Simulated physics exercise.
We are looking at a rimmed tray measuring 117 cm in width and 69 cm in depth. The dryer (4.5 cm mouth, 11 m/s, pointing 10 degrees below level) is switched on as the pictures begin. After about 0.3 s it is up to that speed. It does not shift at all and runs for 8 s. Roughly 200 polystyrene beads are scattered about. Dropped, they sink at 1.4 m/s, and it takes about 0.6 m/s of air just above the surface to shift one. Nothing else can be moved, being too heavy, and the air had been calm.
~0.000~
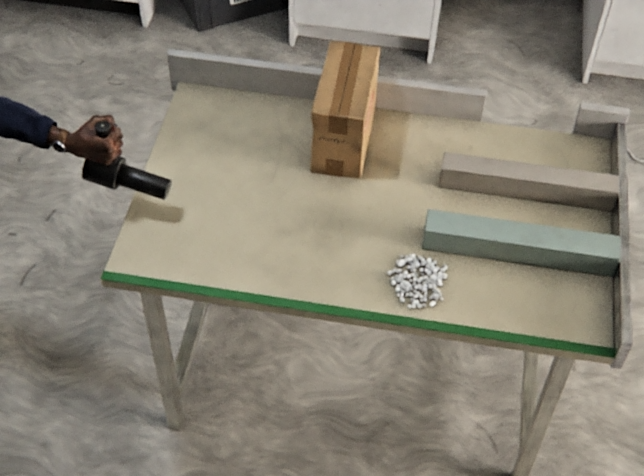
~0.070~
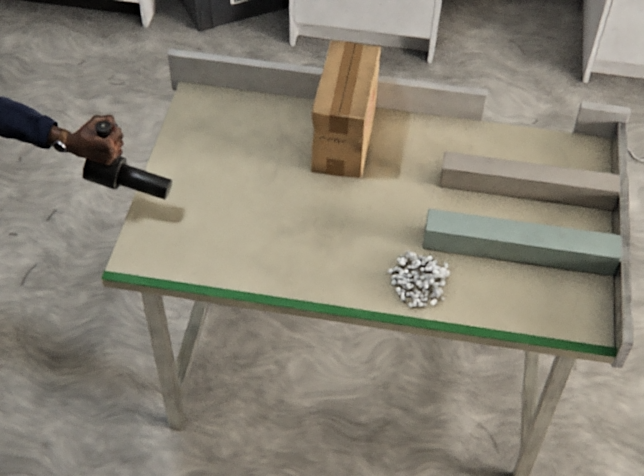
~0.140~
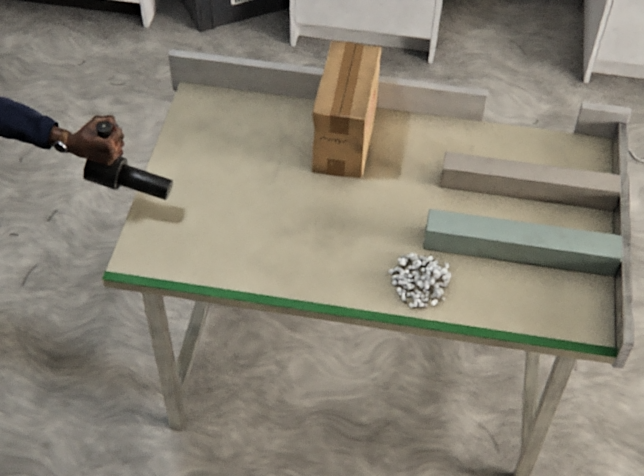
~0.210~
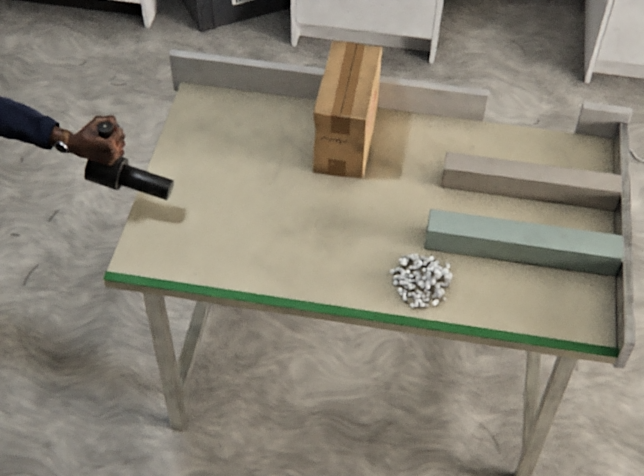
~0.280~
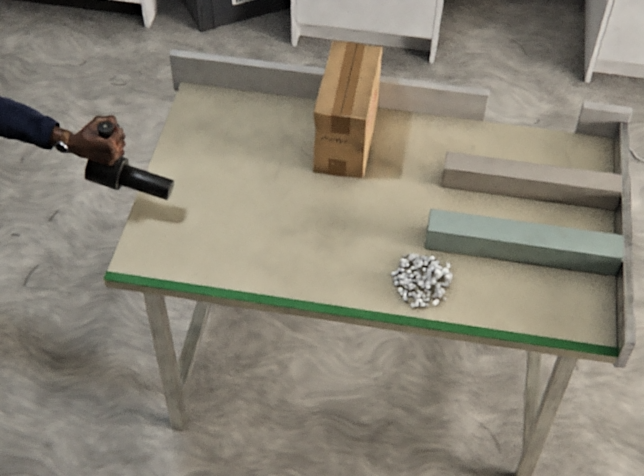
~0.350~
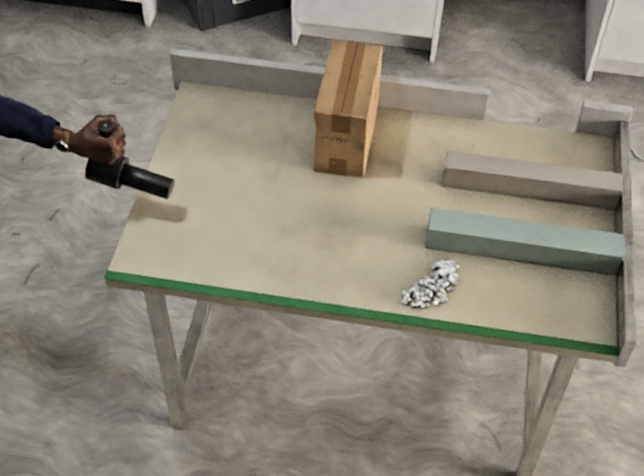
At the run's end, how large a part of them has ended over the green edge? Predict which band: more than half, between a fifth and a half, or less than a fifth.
More than half of them.
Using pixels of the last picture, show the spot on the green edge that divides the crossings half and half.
Midpoint of crossings, approx. (518, 341).
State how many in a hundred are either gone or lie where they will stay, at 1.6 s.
Estimated share: Close to 90 per cent.
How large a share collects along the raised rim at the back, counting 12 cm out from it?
Roughly 0 in a hundred.
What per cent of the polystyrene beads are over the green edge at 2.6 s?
90 %.
After 1.6 s the count stands so, 87 % are over the green edge.
After 2.6 s the count stands so, 91 % are over the green edge.
After 4.4 s the count stands so, 95 % are over the green edge.
After 8.0 s, at the end, 96 % are over the green edge.
